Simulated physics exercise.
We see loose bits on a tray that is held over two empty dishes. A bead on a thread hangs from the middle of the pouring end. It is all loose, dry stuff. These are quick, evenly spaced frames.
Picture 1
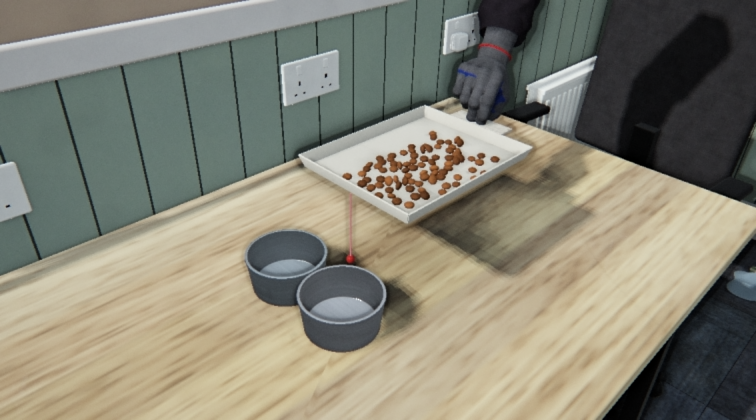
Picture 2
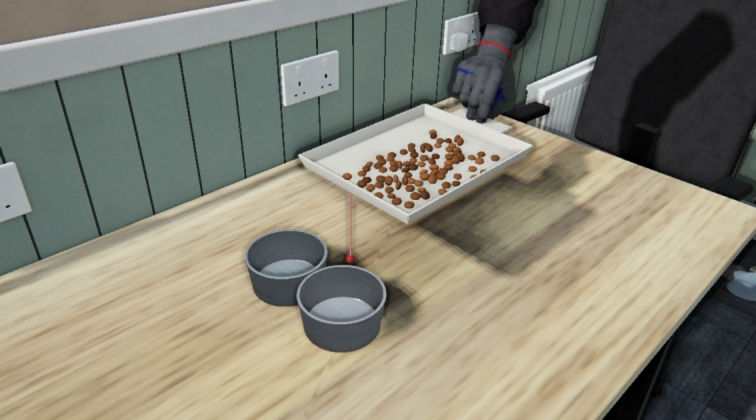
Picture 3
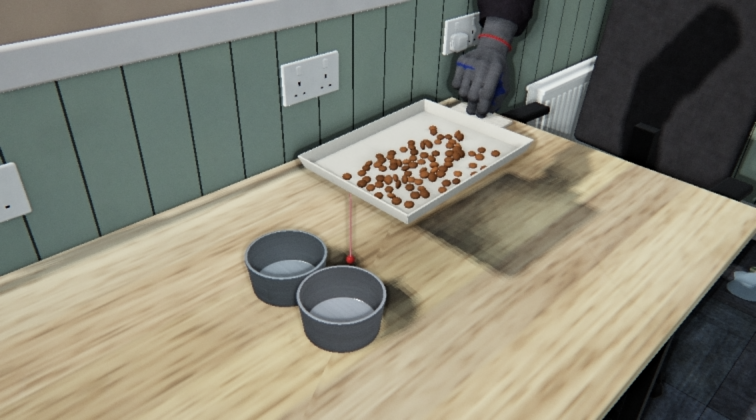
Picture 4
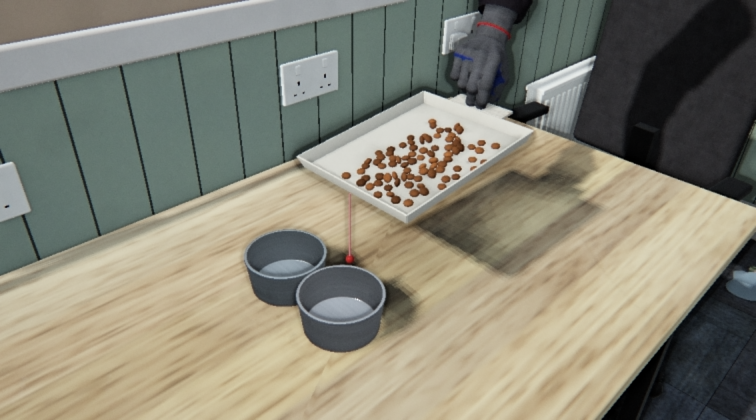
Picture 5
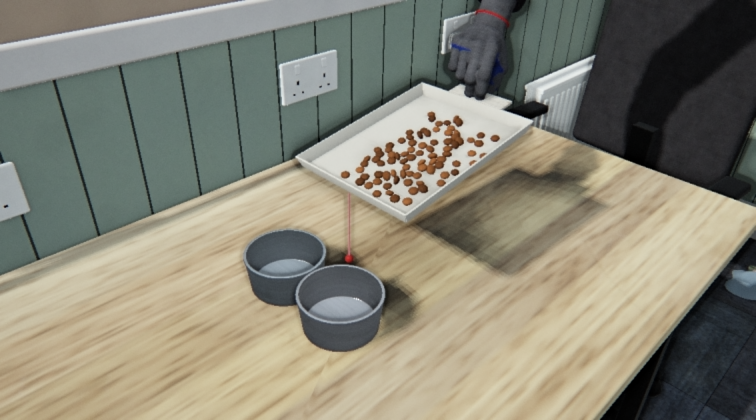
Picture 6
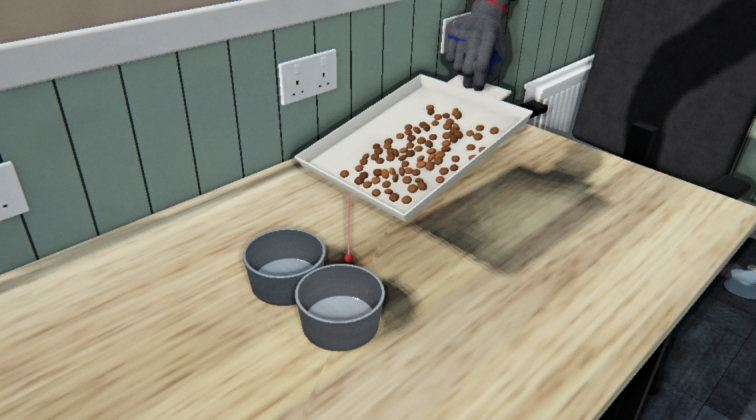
At first, a gloved hand holds a white tray of brown kibble nearly level above a wooden counter, near two empty grey dishes, with a red bead hanging on a thread. The hand then slowly raises the tray's far end, tilting it slightly towards the dishes, while the kibble stays spread on it.
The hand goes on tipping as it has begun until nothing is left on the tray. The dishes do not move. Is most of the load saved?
In the dishes lies more than half of it.
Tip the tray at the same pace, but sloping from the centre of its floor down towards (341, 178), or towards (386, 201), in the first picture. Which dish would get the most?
One: The left-hand dish. Two: The dish on the right.
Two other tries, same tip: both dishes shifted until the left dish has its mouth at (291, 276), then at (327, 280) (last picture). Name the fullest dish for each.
One: The left one. Two: The left-hand dish.
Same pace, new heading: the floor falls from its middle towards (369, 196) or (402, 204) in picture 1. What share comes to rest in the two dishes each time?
The first gives 60 %, the second 20 %.
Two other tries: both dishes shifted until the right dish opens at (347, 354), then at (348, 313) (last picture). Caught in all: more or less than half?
At the first place under half, at the second more than half.
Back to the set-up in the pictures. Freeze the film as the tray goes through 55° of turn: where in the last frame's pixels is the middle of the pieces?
Close to (364, 173).
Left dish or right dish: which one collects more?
More ends in right.
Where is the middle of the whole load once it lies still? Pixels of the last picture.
At about (327, 315).
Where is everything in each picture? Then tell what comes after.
The first frame shows corners of the pouring end at (305, 155) and (408, 211), level; middle of the load at (413, 168), bits of dog kibble; left dish at (255, 282); right dish at (309, 326); bead on its thread at (351, 259).
The second frame shows corners of the pouring end at (305, 155) and (408, 211), level; middle of the load at (413, 167).
The third frame shows corners of the pouring end at (304, 156) and (408, 212), tipped barely, level across its low end; middle of the load at (413, 165).
The fourth frame shows corners of the pouring end at (303, 156) and (406, 211), tipped a little, level across its low end; middle of the load at (412, 161).
The fifth frame shows corners of the pouring end at (302, 156) and (405, 211), tipped a little, level across its low end; middle of the load at (411, 158).
The sixth frame shows corners of the pouring end at (301, 156) and (404, 210), tipped a little, level across its low end; middle of the load at (410, 154); left dish at (253, 281); right dish at (307, 325).
Soon after the last picture, tray tipped steeply; all on the tray.
A little later, tray tipped right over; about a third on the tray; about a third in the right dish; a small part in the left dish; a stray few outside both; about a quarter in the air.
Later still, tray tipped past a quarter turn; about two thirds in the right dish; about a third in the left dish; a small part outside both.
At rest, tray tipped past a quarter turn; about two thirds in the right dish; about a third in the left dish; a small part outside both.
